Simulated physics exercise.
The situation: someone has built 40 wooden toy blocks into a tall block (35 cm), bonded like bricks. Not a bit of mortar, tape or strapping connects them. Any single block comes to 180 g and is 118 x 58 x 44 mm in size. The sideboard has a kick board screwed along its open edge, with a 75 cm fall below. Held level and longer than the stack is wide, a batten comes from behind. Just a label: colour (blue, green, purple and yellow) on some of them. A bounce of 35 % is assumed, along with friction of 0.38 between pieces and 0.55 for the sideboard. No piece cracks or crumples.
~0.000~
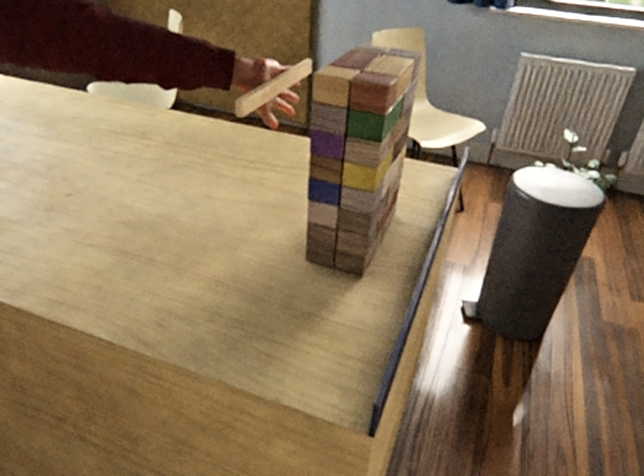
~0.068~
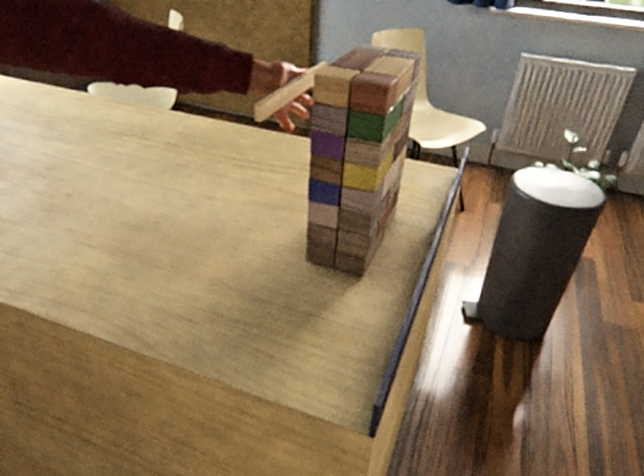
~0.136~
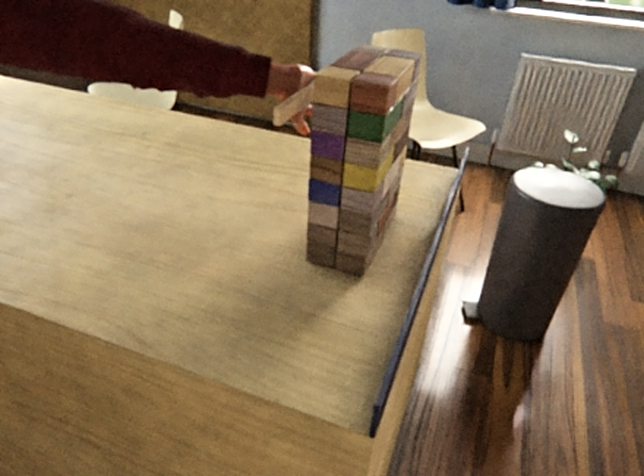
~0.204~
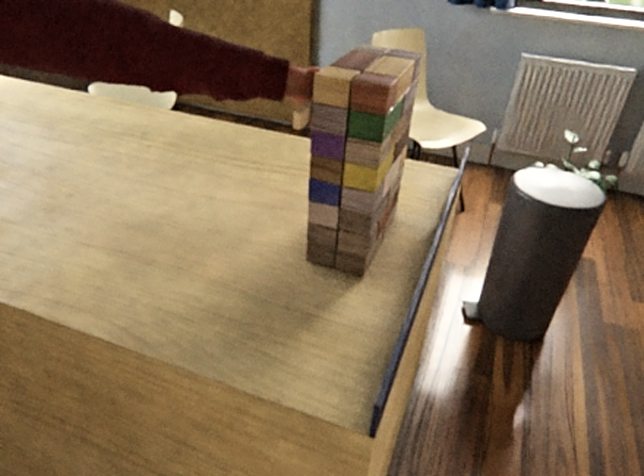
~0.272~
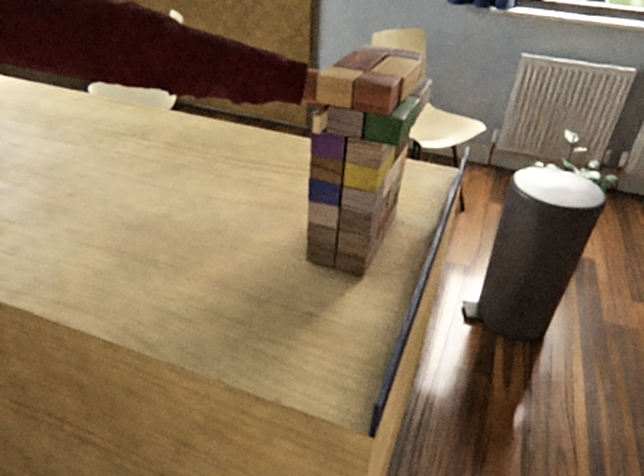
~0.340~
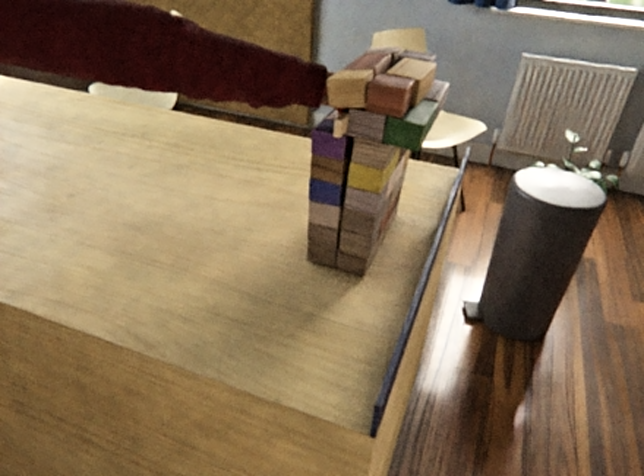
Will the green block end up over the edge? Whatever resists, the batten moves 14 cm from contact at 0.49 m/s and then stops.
Yes, it goes over.
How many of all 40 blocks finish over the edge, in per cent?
40 %.
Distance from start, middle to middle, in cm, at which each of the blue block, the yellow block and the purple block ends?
About: Blue 0, yellow 102, purple 0.
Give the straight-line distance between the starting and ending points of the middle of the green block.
Close to 104 cm, start to finish.
After 0.52 s, none of the 40 blocks over the edge, 24 disturbed; green block leaning 62°, 12 cm lower; yellow block leaning 16°.
After 0.76 s, 3 of the 40 blocks over the edge; green block upside down; yellow block leaning 66°, 10 cm lower.
After 1.14 s, 15 of the 40 blocks over the edge; green block on its side; yellow block leaning 21°, 88 cm lower.
By the end (1.4 s), 15 of the 40 blocks over the edge; green block on its side; yellow block upside down; blue block shifted 4 mm.
